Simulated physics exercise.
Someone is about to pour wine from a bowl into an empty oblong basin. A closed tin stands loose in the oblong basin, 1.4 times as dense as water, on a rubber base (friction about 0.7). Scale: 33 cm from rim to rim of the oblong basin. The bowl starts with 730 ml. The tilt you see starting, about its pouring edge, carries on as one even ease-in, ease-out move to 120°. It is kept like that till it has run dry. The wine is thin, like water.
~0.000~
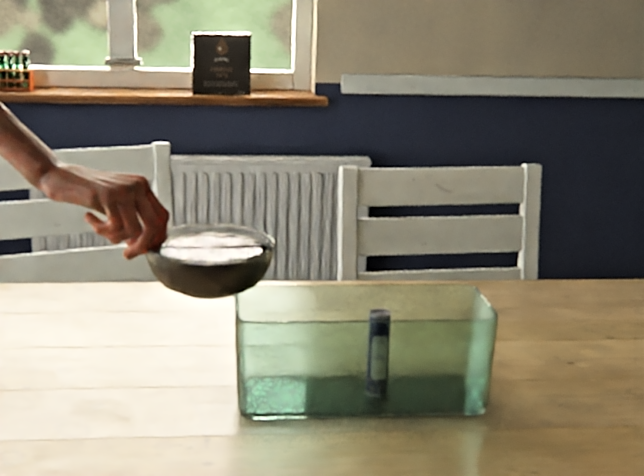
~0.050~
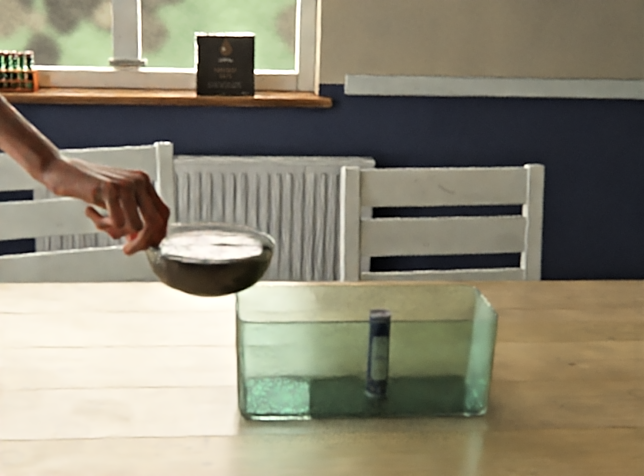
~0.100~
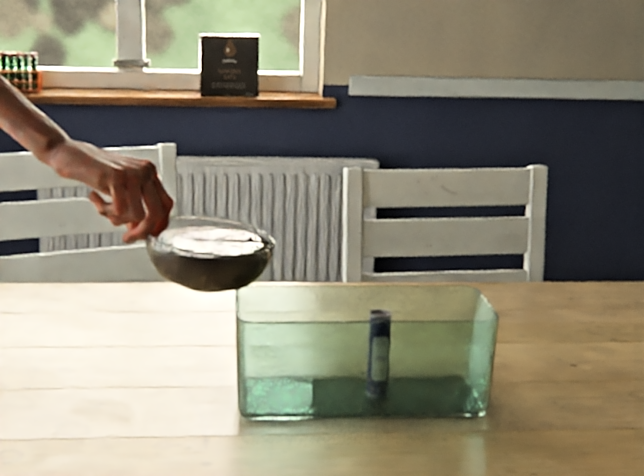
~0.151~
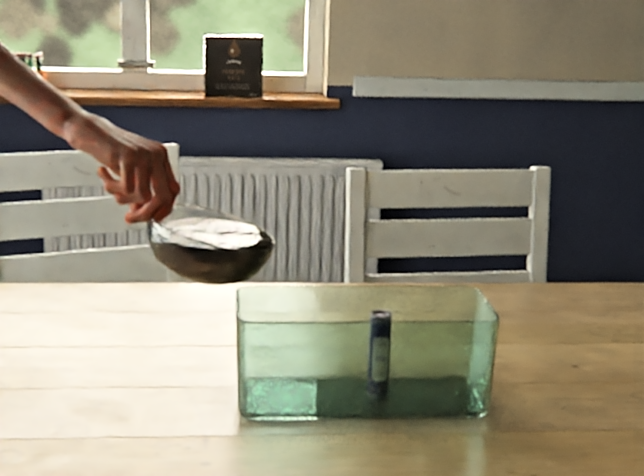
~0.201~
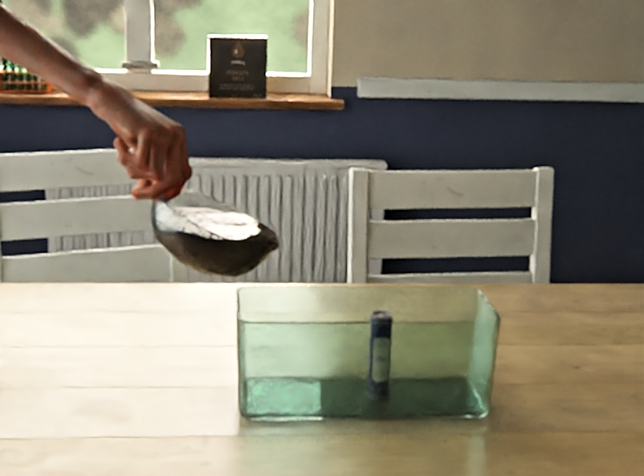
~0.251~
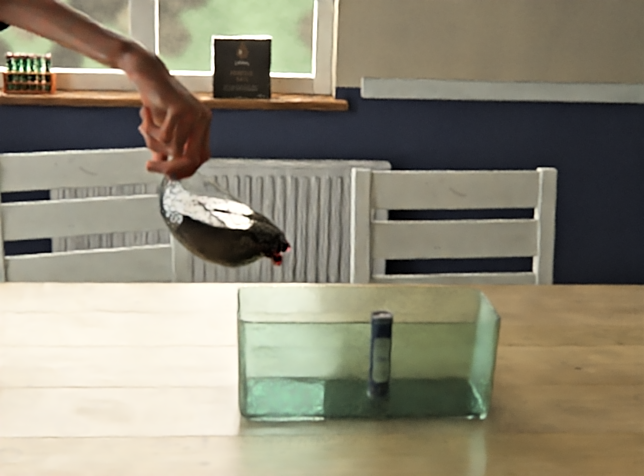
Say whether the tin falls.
It topples.
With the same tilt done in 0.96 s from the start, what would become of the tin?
Then it topples.
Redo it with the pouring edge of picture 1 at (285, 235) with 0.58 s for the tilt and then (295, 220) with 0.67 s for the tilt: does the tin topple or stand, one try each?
First it falls; then it remains upright.
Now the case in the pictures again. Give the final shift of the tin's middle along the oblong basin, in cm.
Some 7.5 cm.
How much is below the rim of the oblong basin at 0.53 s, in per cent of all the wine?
Near 42 in a hundred.
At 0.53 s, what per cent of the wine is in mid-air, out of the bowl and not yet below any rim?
Near 54 in a hundred.
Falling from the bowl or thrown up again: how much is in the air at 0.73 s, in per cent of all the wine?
Some 3 per cent.
Then, 0.53 s in, the tilt is 107° and 5 per cent is still to pour; the tin stands where it began.
Then, 0.73 s in, the tilt is 120° and 0 per cent is still to pour; the tin leans 33°.
Then, 0.94 s in, the tilt is 120° and 0 per cent is still to pour; the tin lies on its side.
Then, 1.17 s in, the tilt is 120° and 0 per cent is still to pour; the tin lies on its side.
Finally, the tin lies on its side.
